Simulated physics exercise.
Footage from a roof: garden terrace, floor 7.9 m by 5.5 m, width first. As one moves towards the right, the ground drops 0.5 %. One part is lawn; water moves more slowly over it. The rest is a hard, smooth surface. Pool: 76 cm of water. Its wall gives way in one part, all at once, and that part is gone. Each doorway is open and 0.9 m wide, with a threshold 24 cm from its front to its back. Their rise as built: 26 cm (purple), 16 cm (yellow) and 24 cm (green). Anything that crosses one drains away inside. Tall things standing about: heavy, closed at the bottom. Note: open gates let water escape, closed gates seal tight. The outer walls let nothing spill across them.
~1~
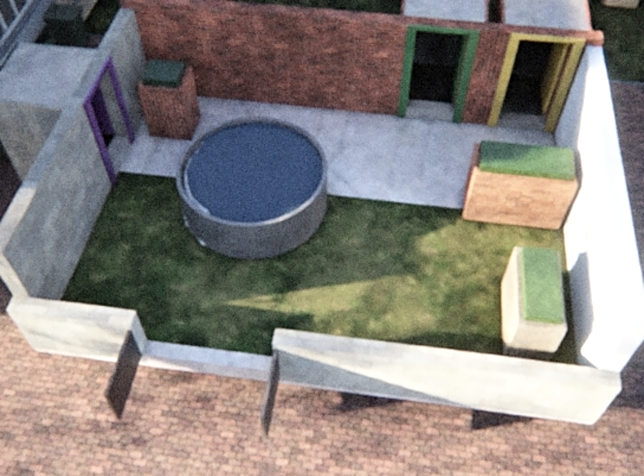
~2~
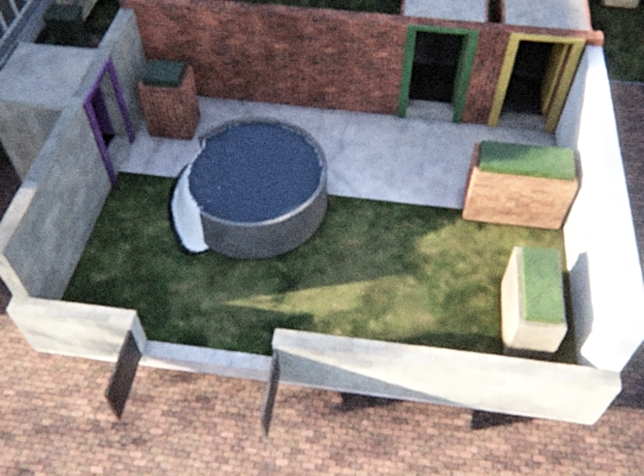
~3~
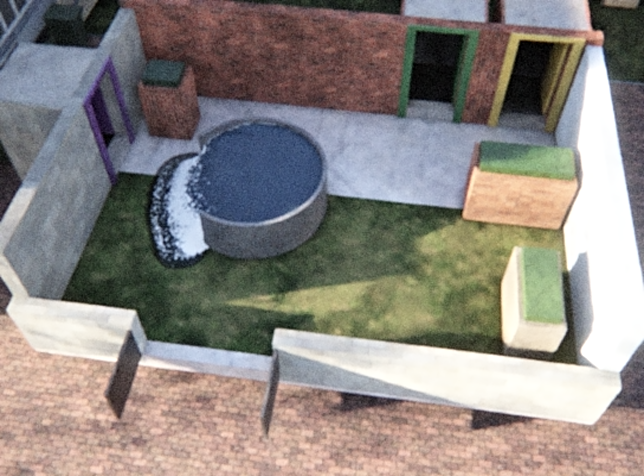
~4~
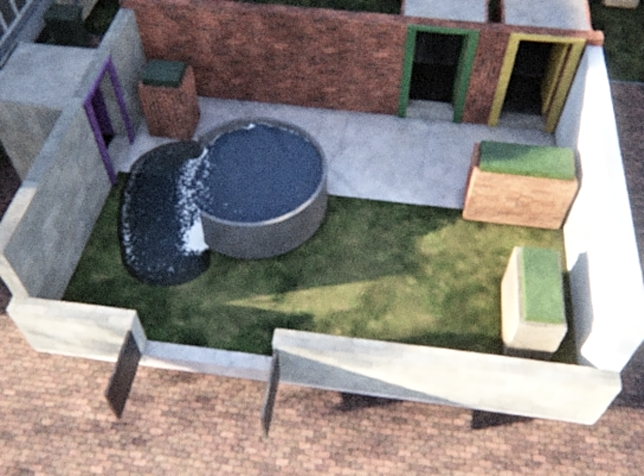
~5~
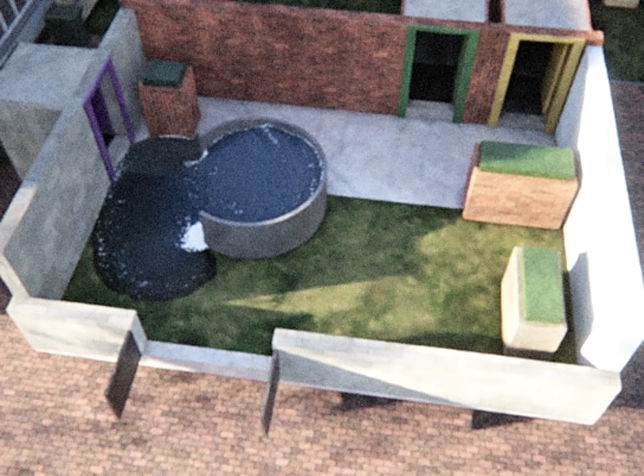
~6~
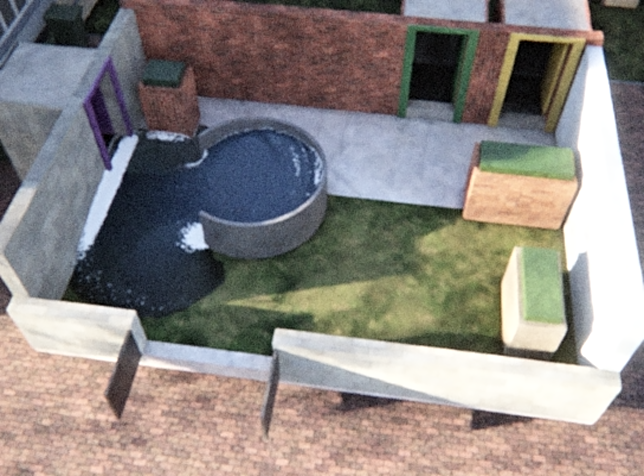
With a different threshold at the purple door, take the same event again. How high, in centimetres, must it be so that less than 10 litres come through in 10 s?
It must be about 34 cm high.
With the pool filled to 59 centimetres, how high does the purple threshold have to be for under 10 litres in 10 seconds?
I'd go with near 25 cm then.
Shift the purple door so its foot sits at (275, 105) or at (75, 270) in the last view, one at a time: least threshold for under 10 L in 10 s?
Around 9.5 and 30 cm respectively.
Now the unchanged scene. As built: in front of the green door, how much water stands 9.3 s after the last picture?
It works out to about 5.0 centimetres deep.
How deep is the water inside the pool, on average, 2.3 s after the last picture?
About 22 cm.
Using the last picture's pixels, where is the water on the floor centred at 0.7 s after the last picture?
The water is centred around (198, 209) in the last picture's pixels.
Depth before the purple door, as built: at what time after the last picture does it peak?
Roughly at 1.0 s.
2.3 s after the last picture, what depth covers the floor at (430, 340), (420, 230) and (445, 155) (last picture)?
Around 0 cm, 0 cm and 0 cm.
Then, 0.7 s after the last picture water covers 25 % of the floor, deepest (50 cm) near (112, 212); 37 cm at the purple door, 15 litres in over its 26 cm threshold.
Then, 2.3 s after the last picture water covers 40 % of the floor, deepest (36 cm) near (50, 327); 25 cm at the purple door, 54 litres in over its 26 cm threshold.
Then, 9.3 s after the last picture water covers 100 % of the floor, deepest (12 cm) near (552, 182); 7 cm at the purple door, 55 litres in over its 26 cm threshold.
At the purple door as built, the water peaked near 38 cm, 0.9 s after the last picture.
Run again over the same 10 s with other heights there, 34 litres in over 29 cm, 1 litre over 39.5 cm. The limit of 10 litres is kept from about 34 cm up.
